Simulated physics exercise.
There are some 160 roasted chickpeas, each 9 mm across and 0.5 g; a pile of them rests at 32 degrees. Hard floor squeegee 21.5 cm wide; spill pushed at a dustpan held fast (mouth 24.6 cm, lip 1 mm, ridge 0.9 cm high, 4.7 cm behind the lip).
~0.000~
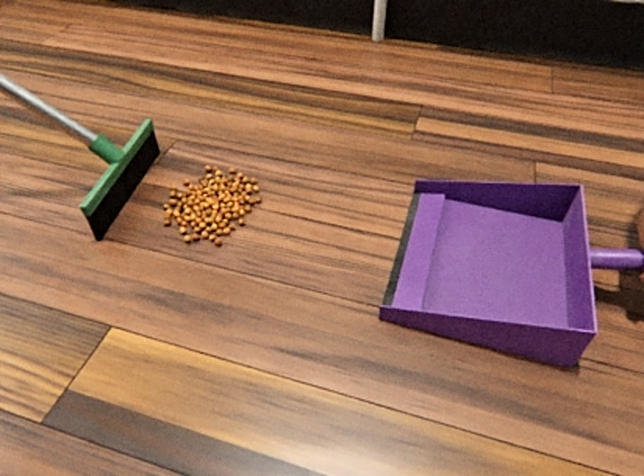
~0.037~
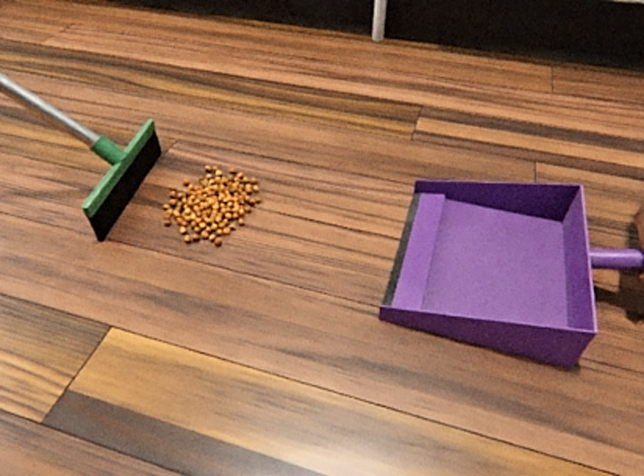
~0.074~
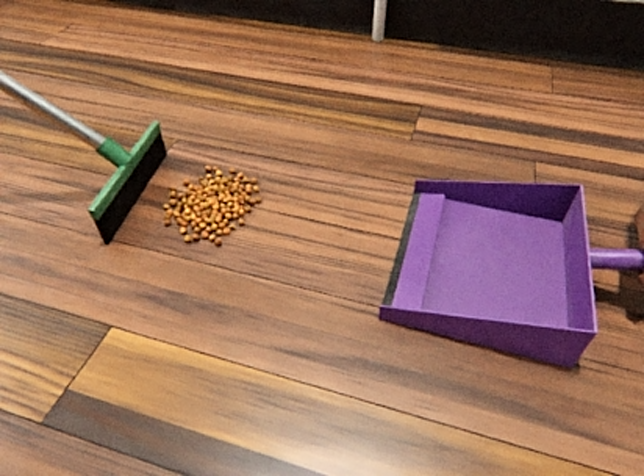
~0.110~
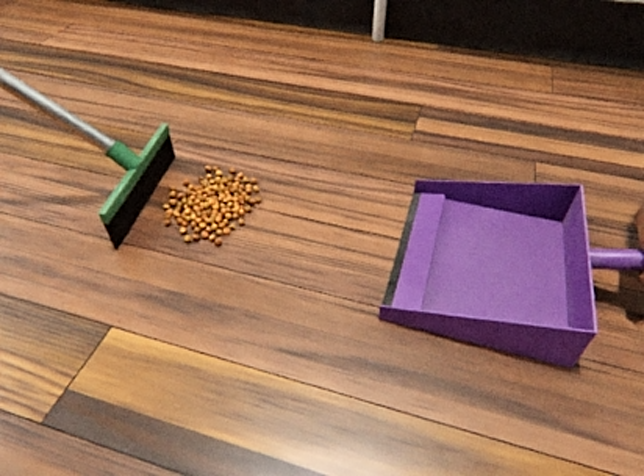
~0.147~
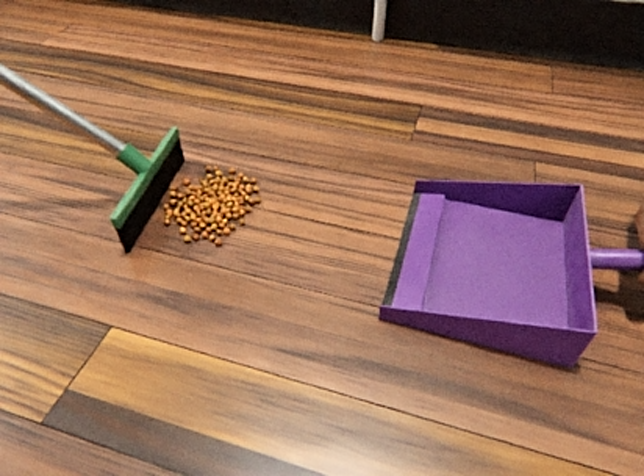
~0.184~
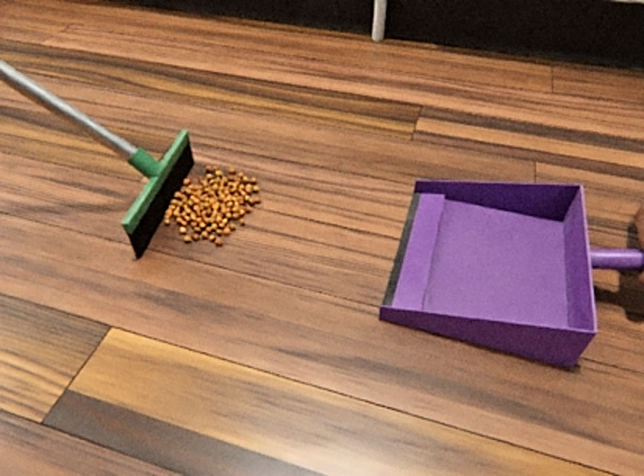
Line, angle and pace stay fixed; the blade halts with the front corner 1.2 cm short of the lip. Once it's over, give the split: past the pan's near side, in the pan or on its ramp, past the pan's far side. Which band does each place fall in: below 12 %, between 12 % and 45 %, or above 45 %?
One by one: Near side: A meagre share. Pan: A respectable share. Far side: A meagre share.
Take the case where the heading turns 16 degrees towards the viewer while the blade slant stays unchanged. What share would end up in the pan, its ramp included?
Estimate: 0 % in pan or on ramp.
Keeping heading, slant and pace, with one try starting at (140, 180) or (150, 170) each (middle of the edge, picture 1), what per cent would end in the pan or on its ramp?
Close to 30 in a hundred, then close to 35 in a hundred.
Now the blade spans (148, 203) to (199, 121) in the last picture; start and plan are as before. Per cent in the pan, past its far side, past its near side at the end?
Pan 5, far 45, near 0.
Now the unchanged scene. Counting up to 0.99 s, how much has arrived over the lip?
Near 20 per cent so far.
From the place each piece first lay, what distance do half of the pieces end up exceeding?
About 28 cm.
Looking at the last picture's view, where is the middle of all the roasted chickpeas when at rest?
Estimated resting centre: Around (390, 247).
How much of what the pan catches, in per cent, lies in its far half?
Close to 20 %.
Then, at 0.48 s, middle of the blade 19 cm from the lip; 0 % over the lip, far side 0 %, near side 0 %.
After 0.67 s, middle of the blade 9 cm from the lip; 0 % over the lip, far side 0 %, near side 0 %.
After 0.99 s, middle of the blade 3 cm from the lip; 20 % over the lip, far side 0 %, near side 5 %.
In the end, at 2.1 s, near side 5 %, pan 20 %, far side 0 %, in front of the lip or behind the blade 75 %.
